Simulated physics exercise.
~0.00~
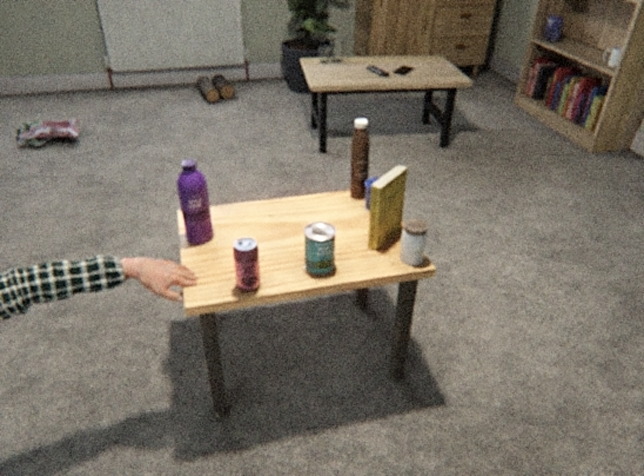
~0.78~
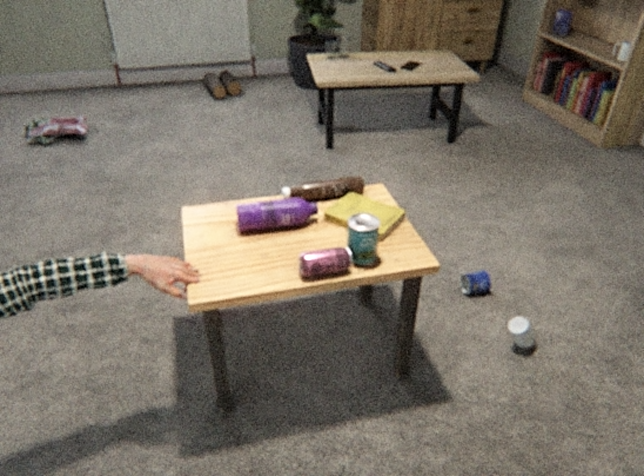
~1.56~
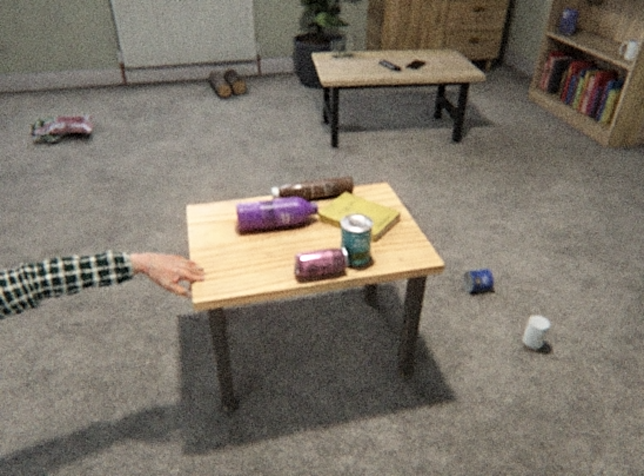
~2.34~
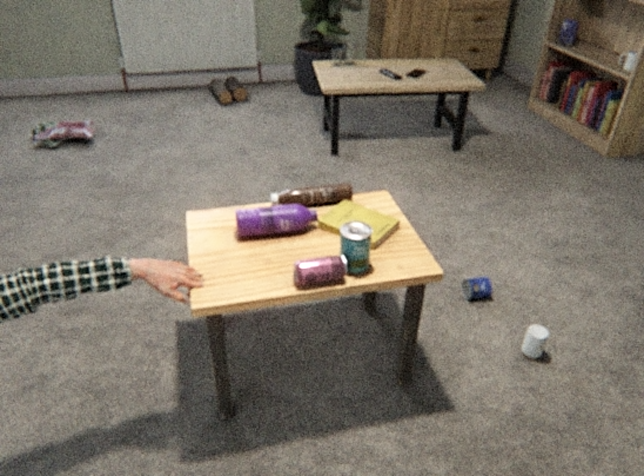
The footage shows a hand at the edge of a small table holding seven items; the purple bottle, pink can, brown bottle and yellow book topple, while the white jar and blue tin end up on the carpet. The turquoise tin remains upright among the fallen items.
